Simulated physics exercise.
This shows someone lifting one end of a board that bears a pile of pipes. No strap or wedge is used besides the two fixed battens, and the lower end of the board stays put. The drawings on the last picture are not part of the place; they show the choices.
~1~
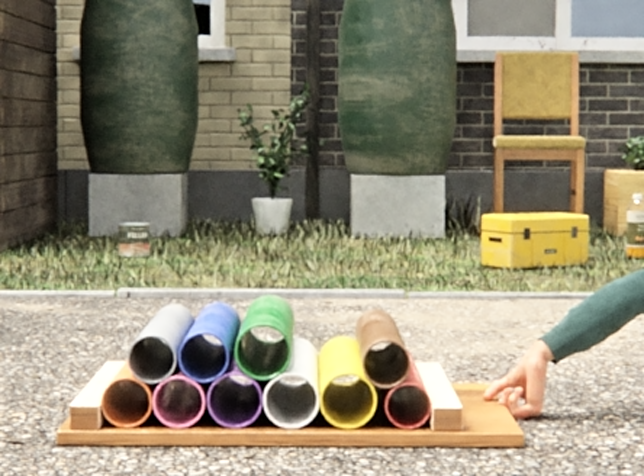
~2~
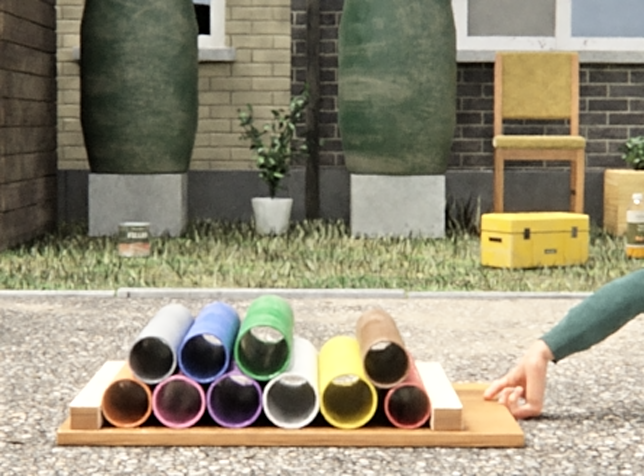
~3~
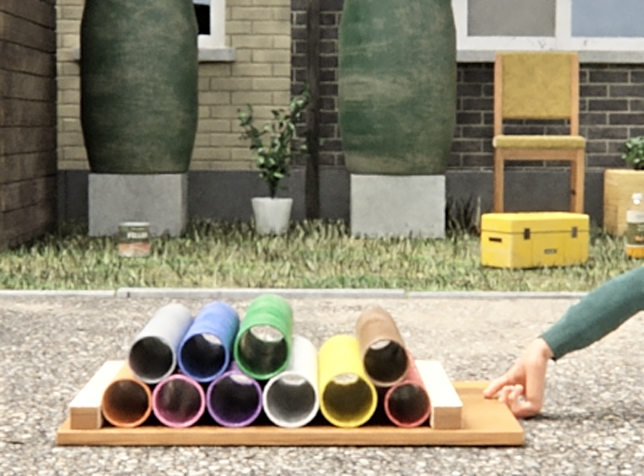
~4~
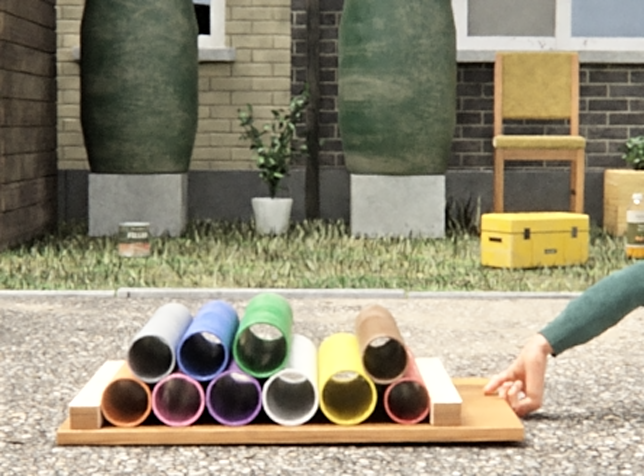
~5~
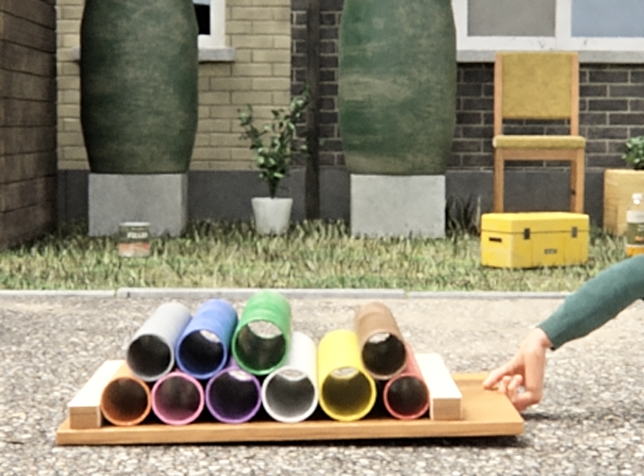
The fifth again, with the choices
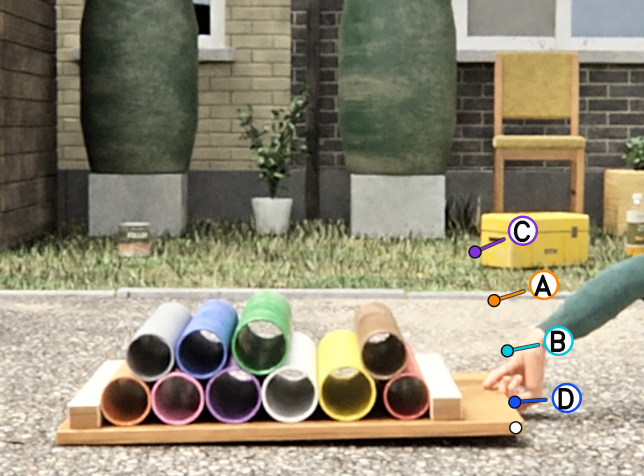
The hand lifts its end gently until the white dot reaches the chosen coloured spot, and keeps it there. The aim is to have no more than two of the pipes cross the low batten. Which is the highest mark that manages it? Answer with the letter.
The last mark within the limit is C.
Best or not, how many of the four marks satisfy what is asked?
The number is four.
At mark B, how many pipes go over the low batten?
With B, none.
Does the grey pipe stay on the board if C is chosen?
Yes.
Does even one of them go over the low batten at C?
No, at C.
On the marked copy, A at (494, 301); B at (507, 351); C at (475, 252); D at (515, 402); the white dot at (516, 428).
With C. Early on, board at 15°.
Further on, board at 24°.
At the end, board at 24°, none over the low batten.
As for the rest, A none over the low batten; B none over the low batten; D none over the low batten.
